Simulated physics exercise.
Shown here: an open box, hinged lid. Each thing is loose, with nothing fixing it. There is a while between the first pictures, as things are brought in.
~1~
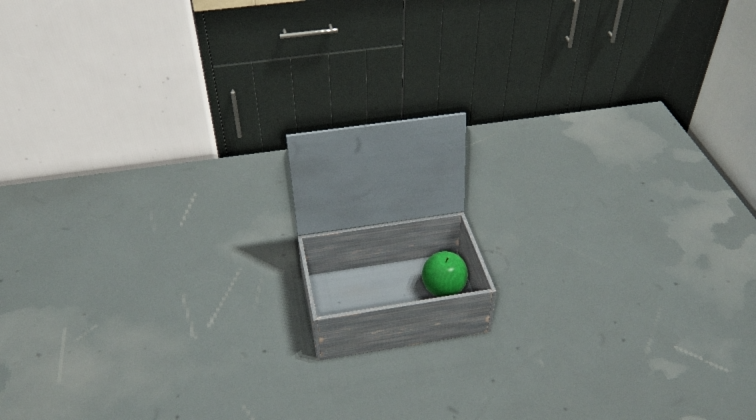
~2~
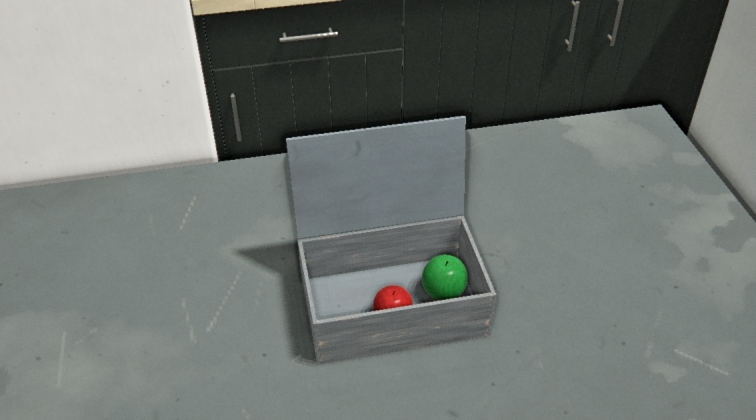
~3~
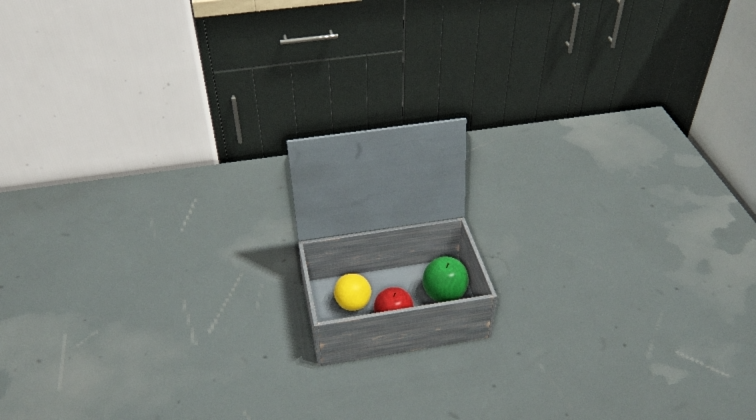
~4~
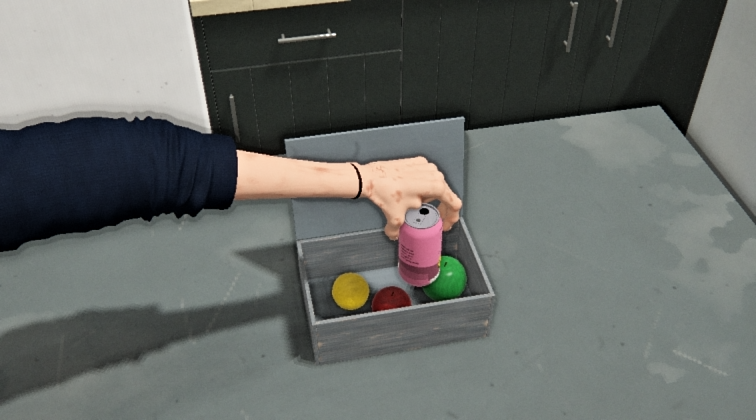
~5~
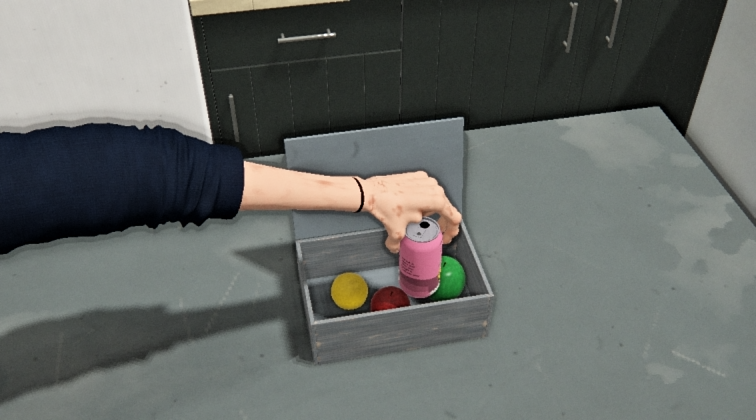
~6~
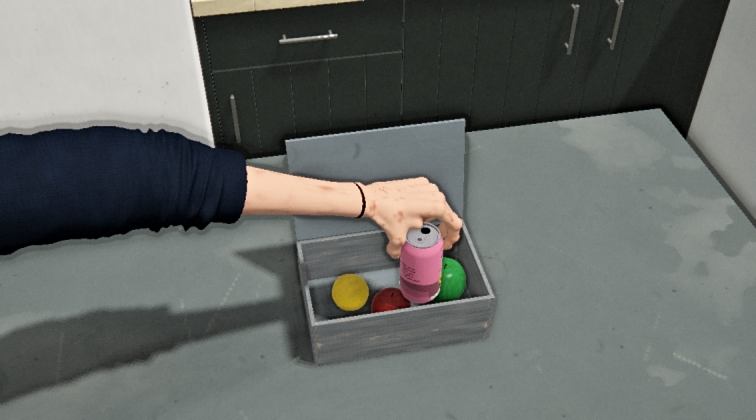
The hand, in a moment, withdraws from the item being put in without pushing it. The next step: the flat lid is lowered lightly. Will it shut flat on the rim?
The lid rests on the edge.
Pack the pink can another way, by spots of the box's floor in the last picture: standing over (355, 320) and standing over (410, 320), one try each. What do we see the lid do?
For the first packing it cannot come down, and for the second it seals the box.
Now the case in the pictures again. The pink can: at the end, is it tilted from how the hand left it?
Once everything settles, the pink can ends up at a slant.
Then, 0.50 s past the last view, pink can on its side near (440, 309); red apple displaced a little; green apple displaced a little.
Then, 1.50 s past the last view, lid 62° above the rim; pink can on its side near (439, 306); red apple displaced about its own width; yellow lemon displaced a little.
Then, 2.10 s past the last view, lid 3° above the rim; pink can on its side near (439, 306); red apple displaced about its own width; yellow lemon displaced about its own width.
Finally, lid shut; down or leaning hard in the box, pink can; moved from the start, red apple; the other 2 still in place. Final places as the last picture's camera would see them, pink can near (440, 309).
